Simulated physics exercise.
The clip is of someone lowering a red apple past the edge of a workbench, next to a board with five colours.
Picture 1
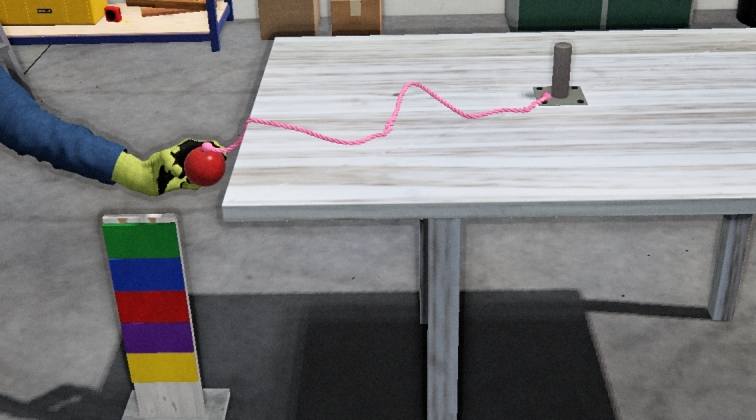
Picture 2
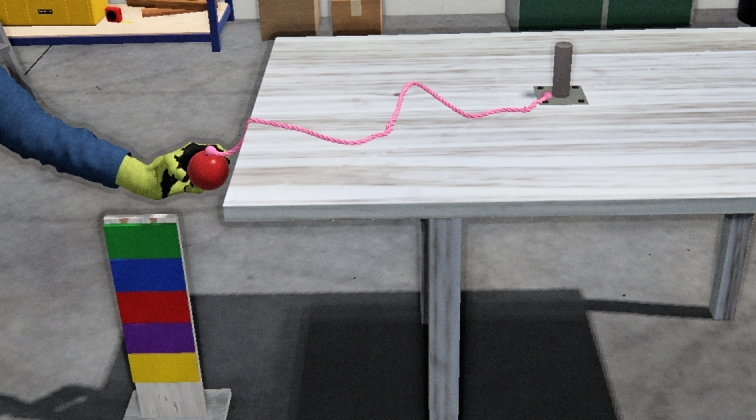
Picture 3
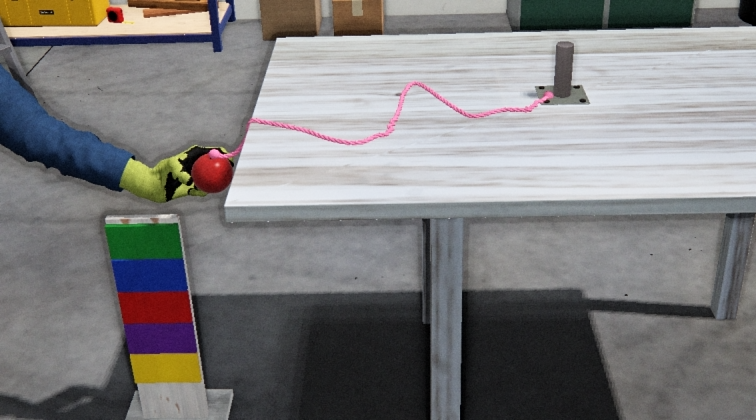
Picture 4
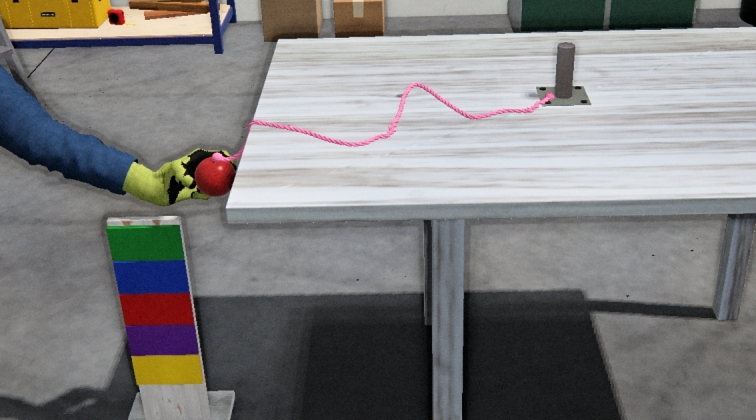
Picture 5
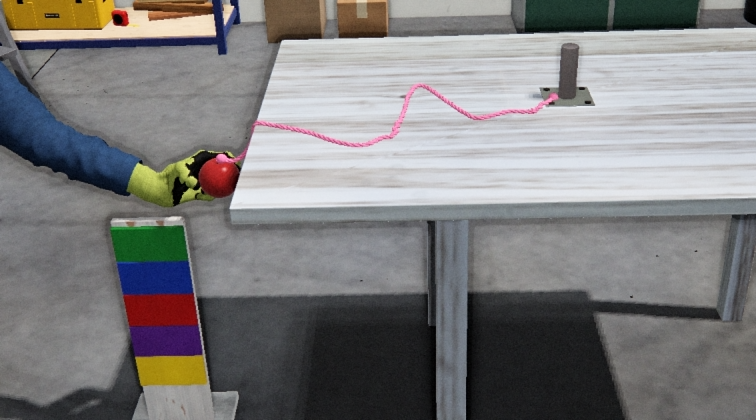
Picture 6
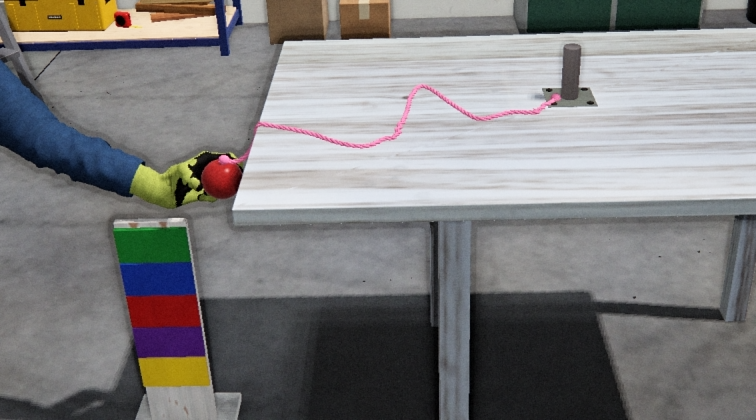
A gloved hand lowers a round red object on a pink cord slightly beside a table.
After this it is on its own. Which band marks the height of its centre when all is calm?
At yellow.
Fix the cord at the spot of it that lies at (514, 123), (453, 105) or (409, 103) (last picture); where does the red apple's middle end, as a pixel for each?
The places are (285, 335), (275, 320) and (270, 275).
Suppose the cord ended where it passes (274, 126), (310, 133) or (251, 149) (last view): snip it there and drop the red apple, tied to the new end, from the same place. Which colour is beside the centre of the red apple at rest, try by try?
It would be red; blue; purple.
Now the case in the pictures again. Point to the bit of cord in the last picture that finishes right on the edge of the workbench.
That spot is around (406, 114).
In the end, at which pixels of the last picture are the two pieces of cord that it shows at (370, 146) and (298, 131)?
They go to (269, 197) and to (277, 262).
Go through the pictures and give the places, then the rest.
In the first frame, red apple (205, 167); green (141, 242); blue (146, 276); red (152, 308); purple (157, 339); yellow (162, 369).
In the second frame, red apple (208, 170); cord through (525, 108) (448, 105) (402, 95) (385, 135) (295, 129).
In the third frame, red apple (212, 173).
In the fourth frame, red apple (215, 177); cord through (528, 109) (451, 106) (405, 96) (387, 137) (298, 130).
In the fifth frame, red apple (219, 178).
In the sixth frame, red apple (222, 179); cord through (534, 110) (457, 108) (411, 98) (393, 138) (304, 132).
A little later, apple near (256, 369); level with yellow.
Next, apple near (314, 350); level with yellow.
Later still, apple near (273, 360); level with yellow.
When it is over, apple near (295, 357); level with yellow. Its centre hangs level with the yellow band.
